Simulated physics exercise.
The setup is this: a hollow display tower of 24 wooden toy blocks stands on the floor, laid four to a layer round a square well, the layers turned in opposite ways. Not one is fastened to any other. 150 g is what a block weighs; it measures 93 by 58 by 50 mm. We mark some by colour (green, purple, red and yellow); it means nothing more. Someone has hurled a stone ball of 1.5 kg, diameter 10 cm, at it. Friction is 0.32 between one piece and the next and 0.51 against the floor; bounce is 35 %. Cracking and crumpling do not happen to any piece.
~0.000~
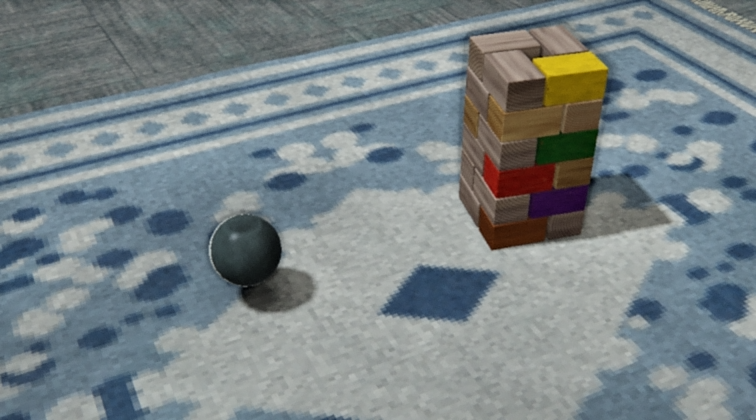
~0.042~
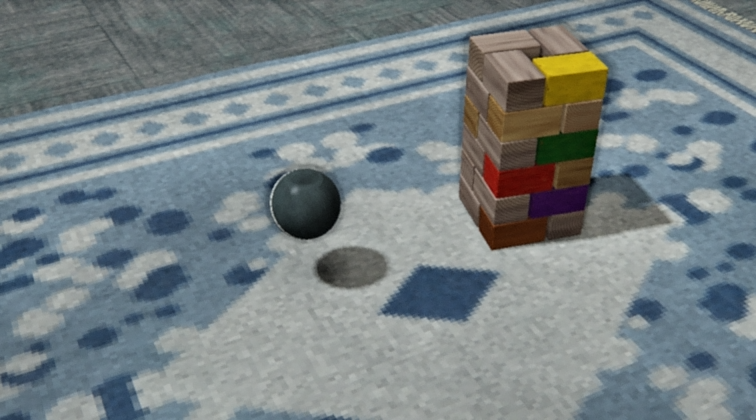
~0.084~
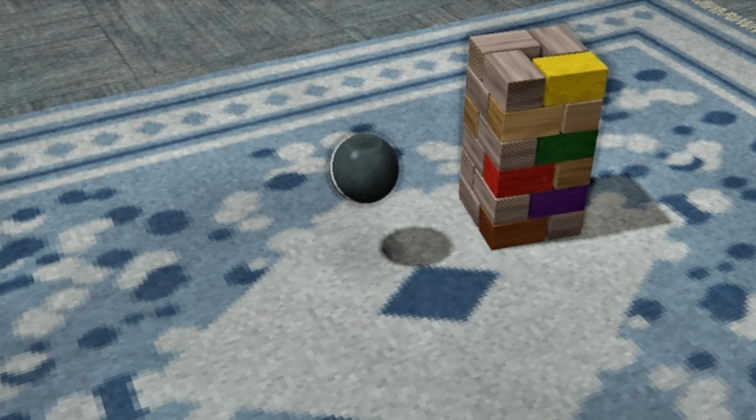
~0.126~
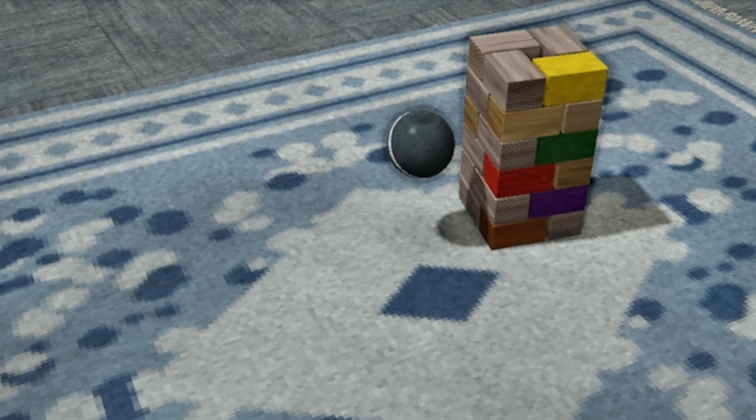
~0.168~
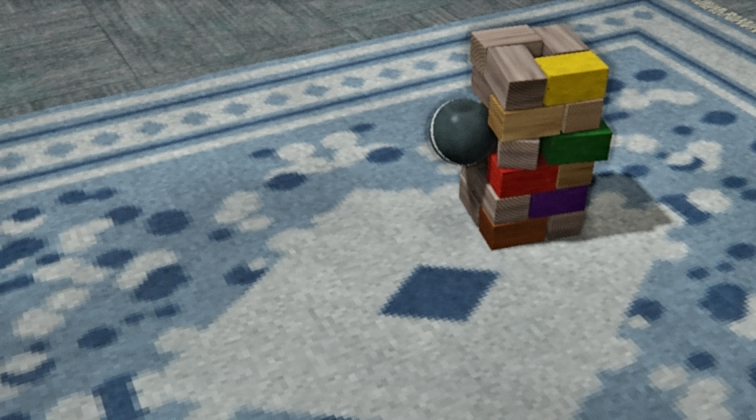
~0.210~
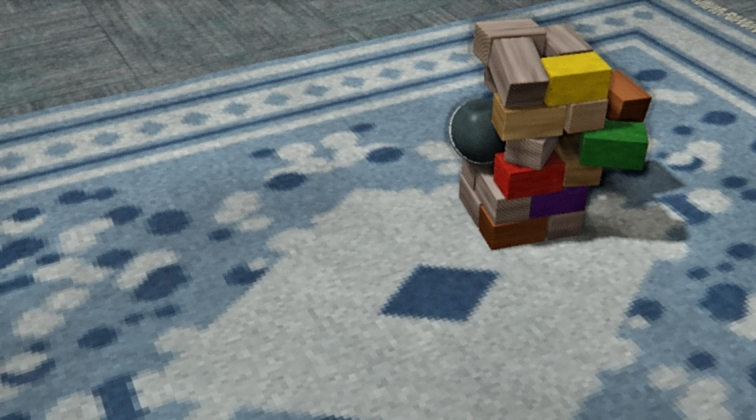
A dark grey ball flies up and rightward across a blue and cream patterned rug, its shadow sliding beneath it, seen from above by a still camera. On the right stands a tower of wooden blocks, mostly brown, with yellow, green, red and purple ones facing us. The ball strikes its left side and pushes in, shoving the green block rightward as upper blocks shift and tilt.
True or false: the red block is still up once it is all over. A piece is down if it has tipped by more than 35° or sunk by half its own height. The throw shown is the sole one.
True.
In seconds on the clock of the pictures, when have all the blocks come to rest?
Rest time: Around 1.5 s.
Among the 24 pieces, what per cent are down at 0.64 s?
It's 50 percent at that point.
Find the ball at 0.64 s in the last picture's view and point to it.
(559, 119), roughly.
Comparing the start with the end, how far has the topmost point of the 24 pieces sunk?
14 cm.
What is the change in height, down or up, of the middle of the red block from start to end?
Height change: About 0 cm lower.
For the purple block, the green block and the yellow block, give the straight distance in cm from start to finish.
Approx. shifts in cm - purple: 0; green: 30; yellow: 36.
After 0.36 s, ball still moving; 7 of the 24 blocks down; red block shifted 18 mm; green block leaning 27°, 10 cm lower.
After 0.64 s, ball still moving; 12 of the 24 blocks down; red block shifted 19 mm; yellow block on its side.
At rest (1.6 s), ball rolling away; 16 of the 24 blocks down; red block shifted 19 mm; green block on its side; yellow block on its side. As the last picture would show them, middles, red block near (531, 172), green block near (716, 249).
